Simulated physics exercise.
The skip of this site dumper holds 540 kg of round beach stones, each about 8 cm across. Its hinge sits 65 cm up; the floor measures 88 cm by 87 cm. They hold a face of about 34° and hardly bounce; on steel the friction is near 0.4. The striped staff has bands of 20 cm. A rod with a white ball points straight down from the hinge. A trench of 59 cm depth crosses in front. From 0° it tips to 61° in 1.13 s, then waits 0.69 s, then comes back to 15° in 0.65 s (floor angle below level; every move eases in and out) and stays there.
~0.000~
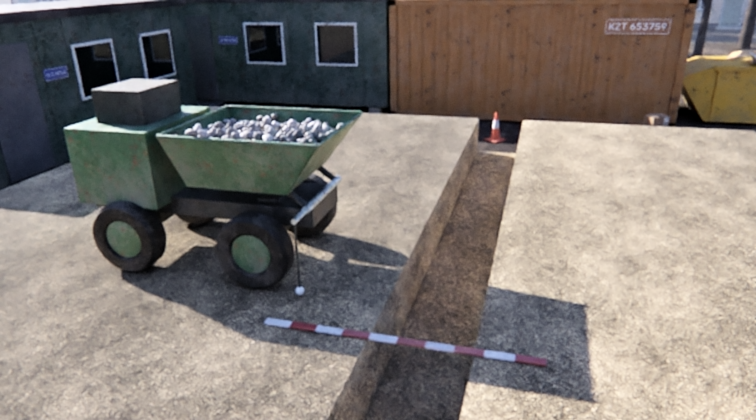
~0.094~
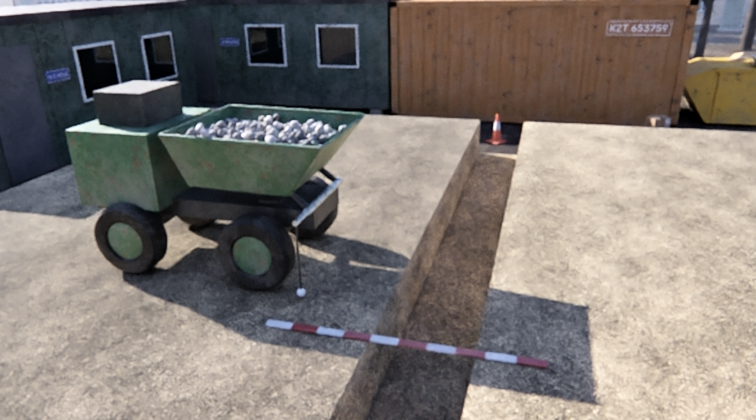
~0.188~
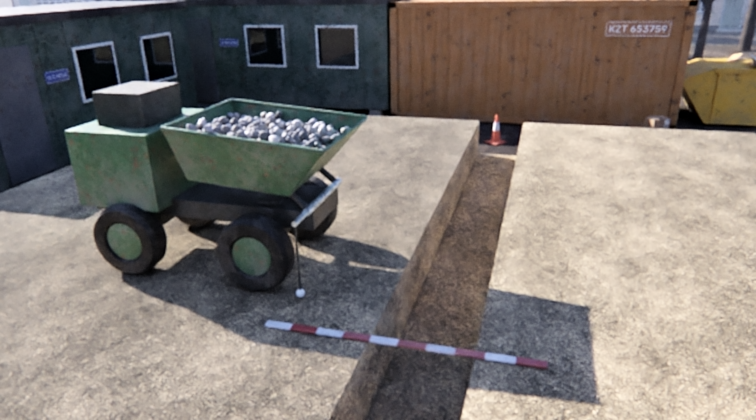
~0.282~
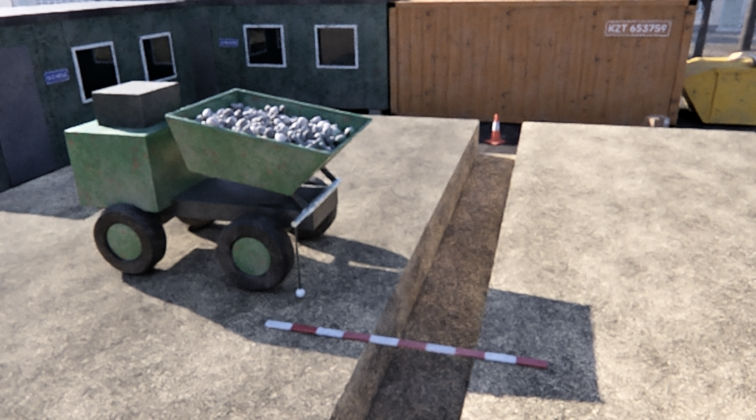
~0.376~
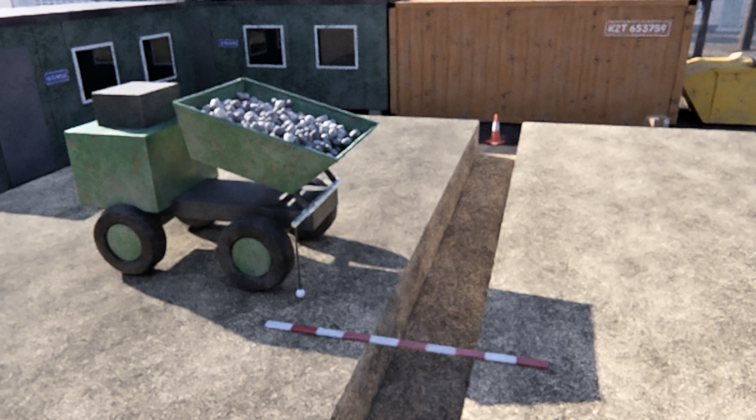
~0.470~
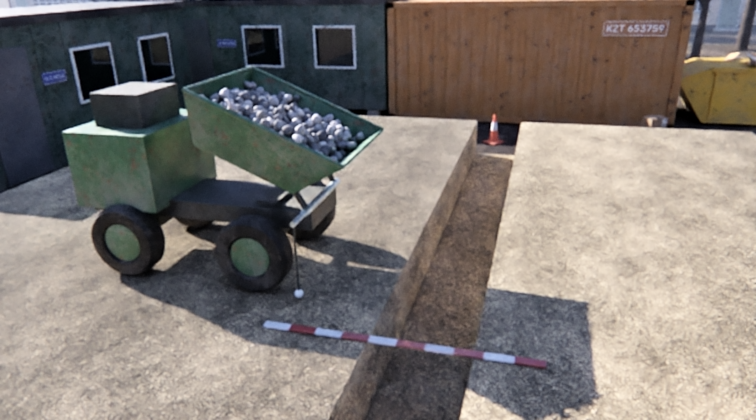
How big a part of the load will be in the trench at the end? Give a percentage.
Some 70 per cent of it.
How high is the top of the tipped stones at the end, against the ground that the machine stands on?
About 8 cm above it.
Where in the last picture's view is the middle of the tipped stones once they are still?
Around (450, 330).
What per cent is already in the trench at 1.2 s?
Some 15 per cent.
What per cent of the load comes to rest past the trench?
Some 5 per cent of the load.
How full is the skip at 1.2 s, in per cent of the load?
Roughly 85 per cent is still inside.
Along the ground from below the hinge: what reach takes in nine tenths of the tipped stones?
Roughly 140 cm ahead of it.
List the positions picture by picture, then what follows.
In the first picture, the skip is at 0°, its lip at (316, 147); the top of the load is at (282, 126).
In the second picture, the skip is at 1°, its lip at (319, 149); the top of the load is at (269, 126); the stones move at 0.3 m/s on average.
In the third picture, the skip is at 5°, its lip at (323, 152); the top of the load is at (254, 122); the stones move at 0.6 m/s on average.
In the fourth picture, the skip is at 10°, its lip at (329, 155); the top of the load is at (230, 115); the stones move at 0.7 m/s on average.
The fifth picture shows lip at (337, 160), floor tilted 16°, highest stones at (236, 103); the stones move at 0.8 m/s on average.
In the sixth picture, the skip is at 23°, its lip at (344, 167); the top of the load is at (241, 91); the stones move at 0.9 m/s on average.
After 0.9 s the floor is at 52°; 100 % in the skip; the foremost stones are at (372, 169).
After 1.2 s the floor is at 61°; 86 % in the skip, 1 % short of the trench, 13 % in the trench; the foremost stones are at (439, 243).
After 2.9 s the floor is at 15°; 23 % in the skip, 4 % short of the trench, 70 % in the trench, 3 % past the trench; the foremost stones are at (665, 295).
After 5.5 s the floor is at 15°; 23 % in the skip, 4 % short of the trench, 70 % in the trench, 3 % past the trench; the foremost stones are at (667, 295).
